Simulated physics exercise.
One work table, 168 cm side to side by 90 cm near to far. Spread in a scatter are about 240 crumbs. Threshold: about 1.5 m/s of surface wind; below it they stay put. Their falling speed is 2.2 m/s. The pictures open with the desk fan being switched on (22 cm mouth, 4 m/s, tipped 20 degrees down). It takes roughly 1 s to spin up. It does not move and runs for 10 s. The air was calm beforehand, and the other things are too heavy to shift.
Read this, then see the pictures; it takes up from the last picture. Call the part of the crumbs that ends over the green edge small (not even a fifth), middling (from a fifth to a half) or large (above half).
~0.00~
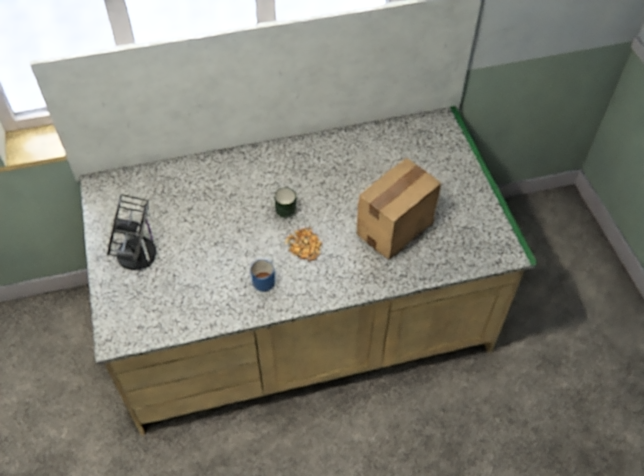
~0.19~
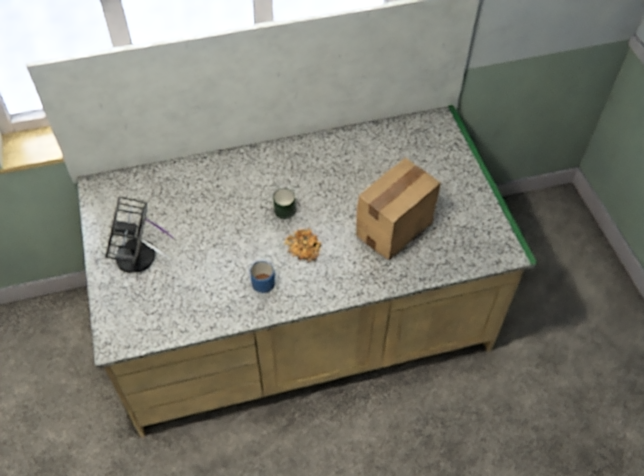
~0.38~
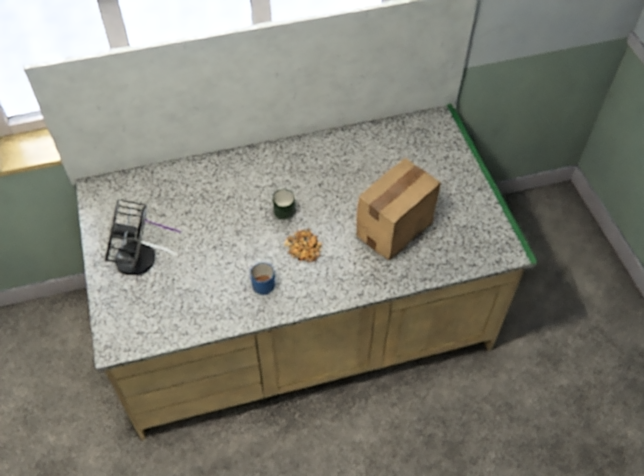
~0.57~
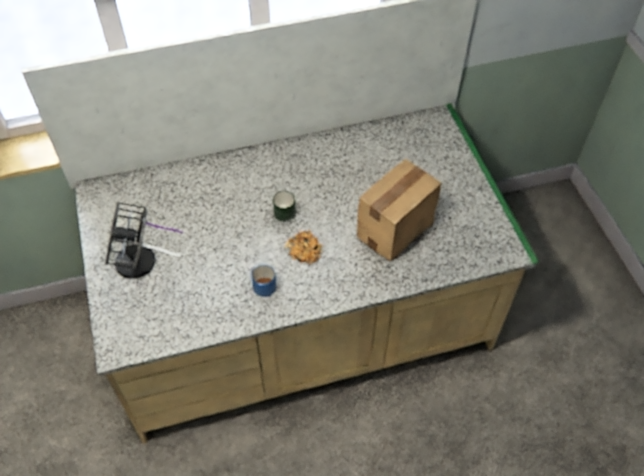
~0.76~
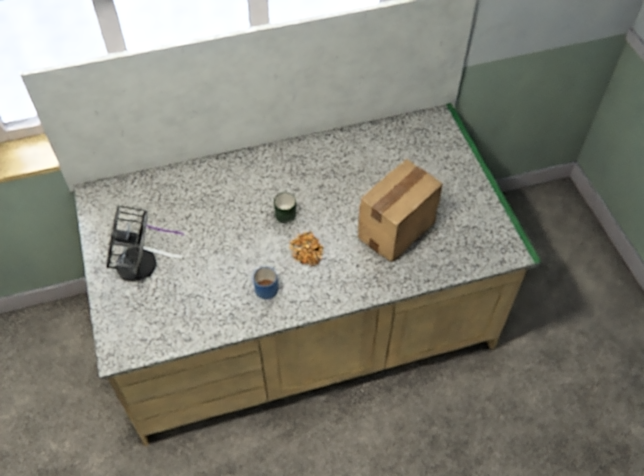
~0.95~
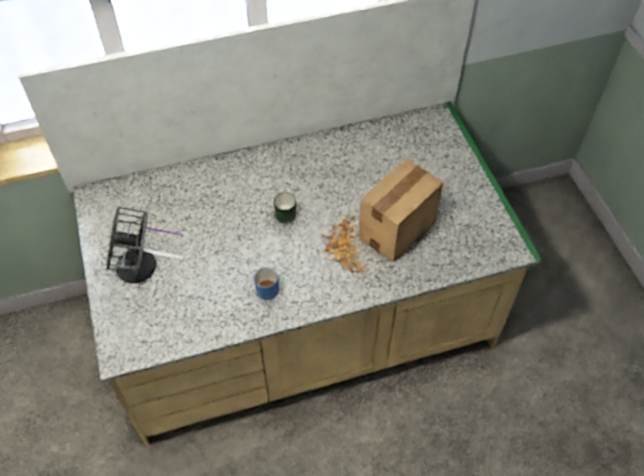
Middling.
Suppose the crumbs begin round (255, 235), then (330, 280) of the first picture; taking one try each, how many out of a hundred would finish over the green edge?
Roughly 60 %, then 0 %.
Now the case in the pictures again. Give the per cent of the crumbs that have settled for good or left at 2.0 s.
About 80 %.
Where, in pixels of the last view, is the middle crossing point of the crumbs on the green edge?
I'd point to somewhere near (467, 130).
After 2.0 s, 22 % are on the move or not yet settled, 28 % are over the green edge; the middle of those still in play is near (360, 239).
After 3.2 s, 13 % are on the move or not yet settled, 31 % are over the green edge; the middle of those still in play is near (360, 239).
After 5.5 s, 10 % are on the move or not yet settled, 32 % are over the green edge; the middle of those still in play is near (360, 239).
After 10.0 s, at the end, 32 % are over the green edge.
